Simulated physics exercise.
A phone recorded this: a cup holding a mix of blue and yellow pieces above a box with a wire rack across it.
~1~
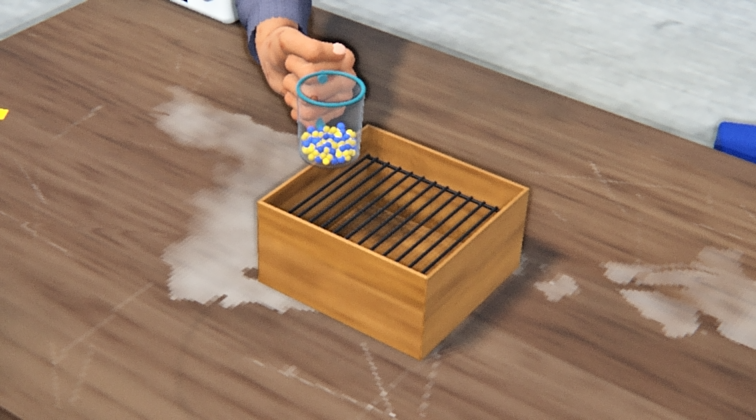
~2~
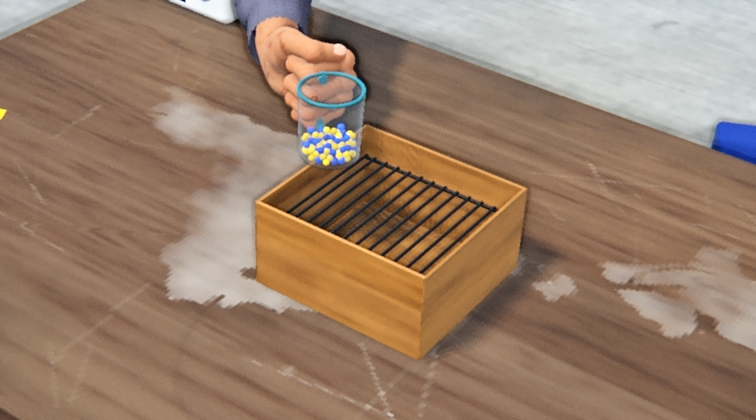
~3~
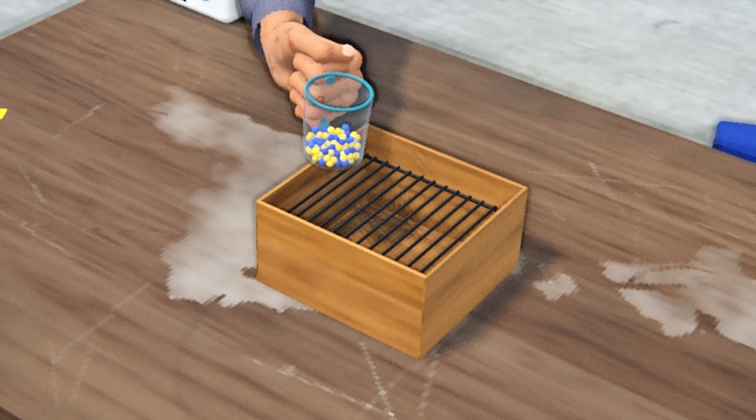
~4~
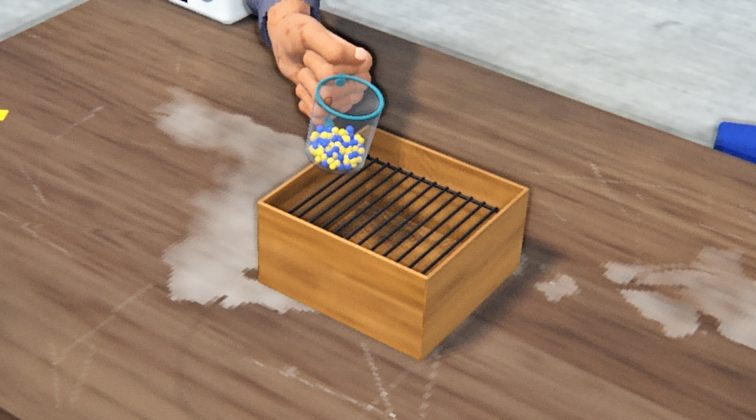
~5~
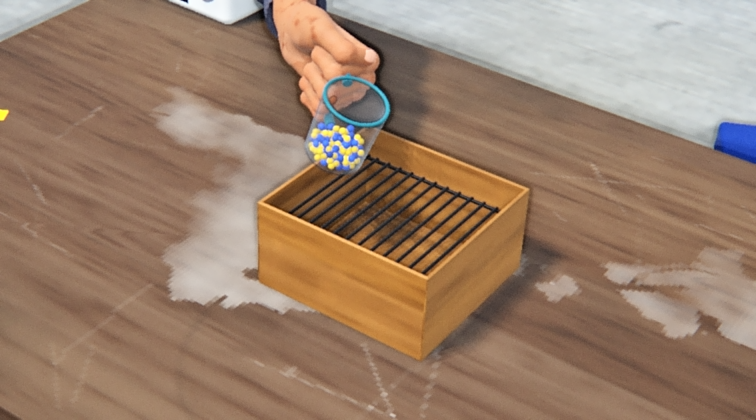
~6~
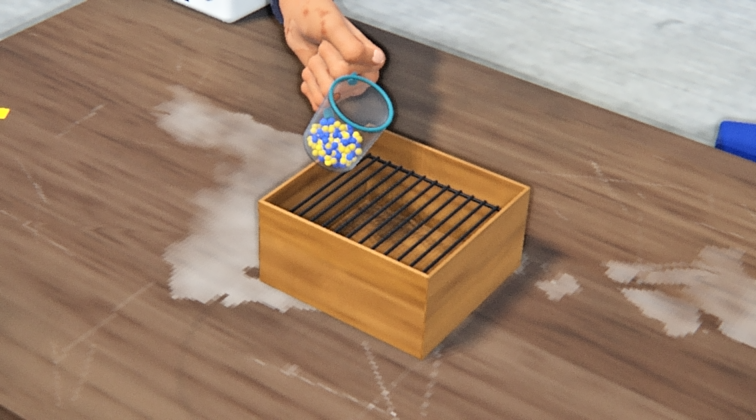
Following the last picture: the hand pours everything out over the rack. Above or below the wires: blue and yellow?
Once poured, the blue ones fall out below and the yellow ones fall out below.
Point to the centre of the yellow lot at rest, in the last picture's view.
Roughly (387, 274).
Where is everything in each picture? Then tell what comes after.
Cup (330, 121), upright; rack (450, 249), 14 wires across; blue round beads (337, 141), narrower than the gaps; yellow round beads (330, 142), narrower than the gaps, in the first frame.
Cup (330, 122), upright; yellow ones (330, 143), in the second frame.
Cup (336, 123), tipped 5°; blue ones (341, 143), in the third frame.
Cup (342, 126), tipped 12°; yellow ones (338, 145), in the fourth frame.
Cup (345, 127), tipped 20°; blue ones (336, 149), in the fifth frame.
Cup (346, 126), tipped 28°; rack (451, 248); blue ones (335, 145); yellow ones (336, 141), in the sixth frame.
Then, 0.39 s later than the last frame, blue ones, every one in the cup; yellow ones, every one in the cup.
Then, 0.80 s later than the last frame, blue ones, every one in the cup; yellow ones, every one in the cup.
Then, 1.29 s later than the last frame, blue ones, just a few on or over the wires, almost all under the rack; yellow ones, about a tenth on or over the wires, almost all under the rack.
When it is over, blue ones, every one under the rack; yellow ones, every one under the rack.
